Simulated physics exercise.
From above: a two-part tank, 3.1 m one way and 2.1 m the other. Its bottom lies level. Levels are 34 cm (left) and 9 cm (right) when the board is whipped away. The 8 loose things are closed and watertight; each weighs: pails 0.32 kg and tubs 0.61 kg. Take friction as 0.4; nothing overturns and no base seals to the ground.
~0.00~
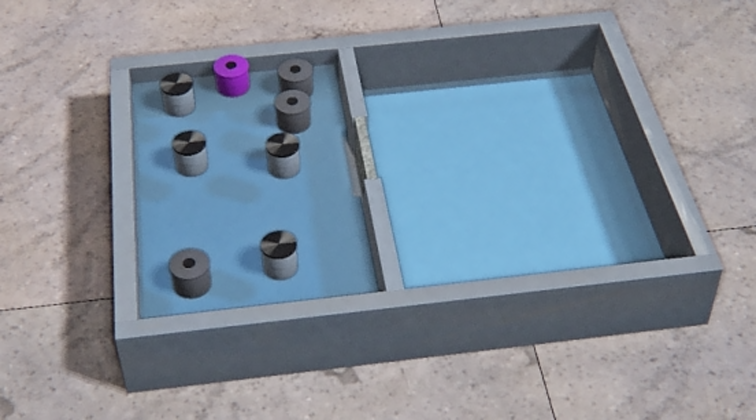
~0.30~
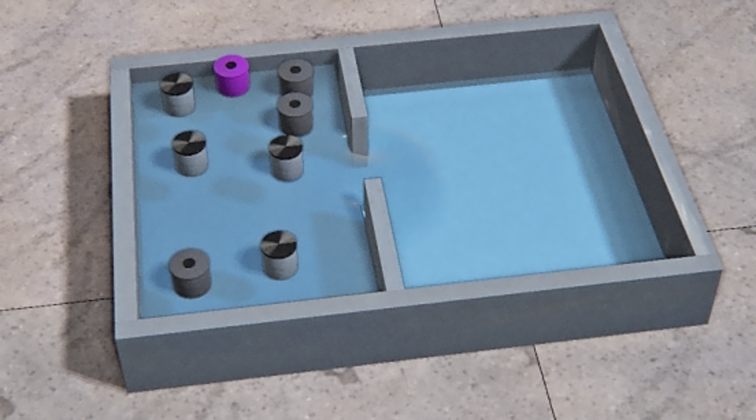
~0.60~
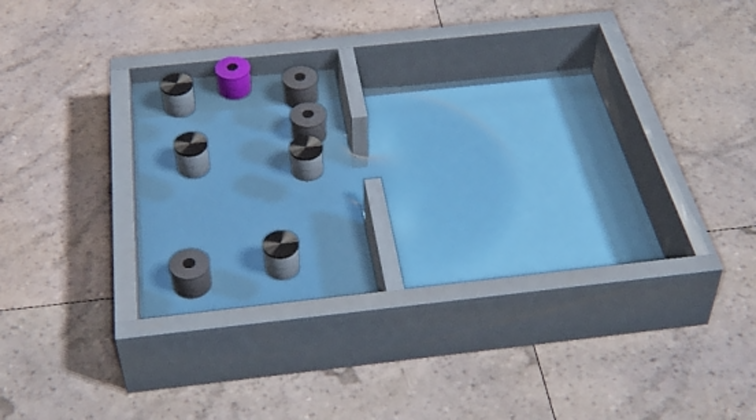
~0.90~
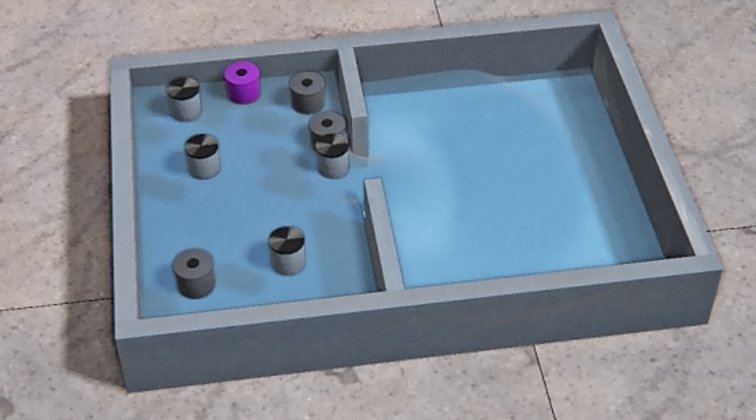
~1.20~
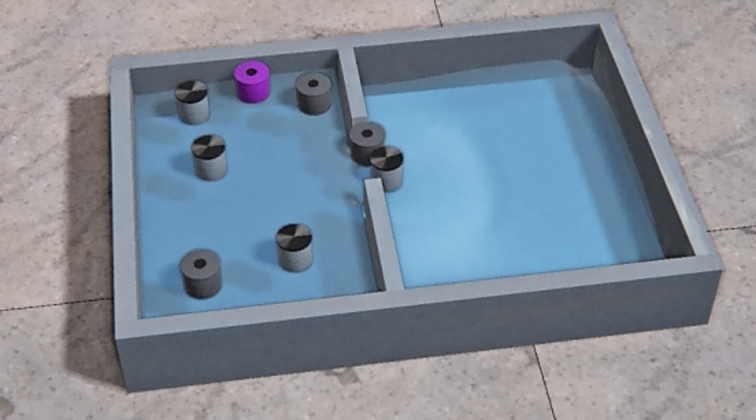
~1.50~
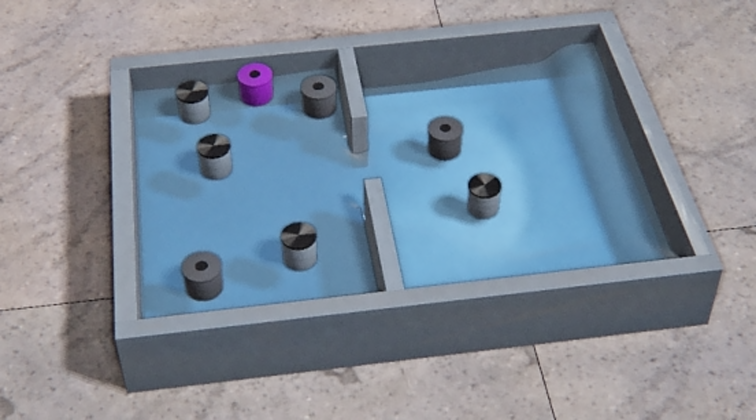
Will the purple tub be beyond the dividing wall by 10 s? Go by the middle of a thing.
The purple tub is held back.
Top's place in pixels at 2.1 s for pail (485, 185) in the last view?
Around (606, 192).
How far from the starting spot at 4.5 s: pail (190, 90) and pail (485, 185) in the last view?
In that order: 20 cm, 120 cm.
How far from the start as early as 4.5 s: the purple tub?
About 30 cm.
After 2.1 s the purple tub is near (257, 81), 0.2 m from its start, afloat; 2 of 8 are over the mark; 8 afloat.
After 4.5 s the purple tub is near (276, 92), 0.3 m from its start, afloat; 3 of 8 are over the mark; 8 afloat.
After 7.0 s the purple tub is near (280, 92), 0.3 m from its start, afloat; 3 of 8 are over the mark; 8 afloat.
After 10.0 s the purple tub is near (283, 97), 0.4 m from its start, afloat; 3 of 8 are over the mark; 8 afloat.
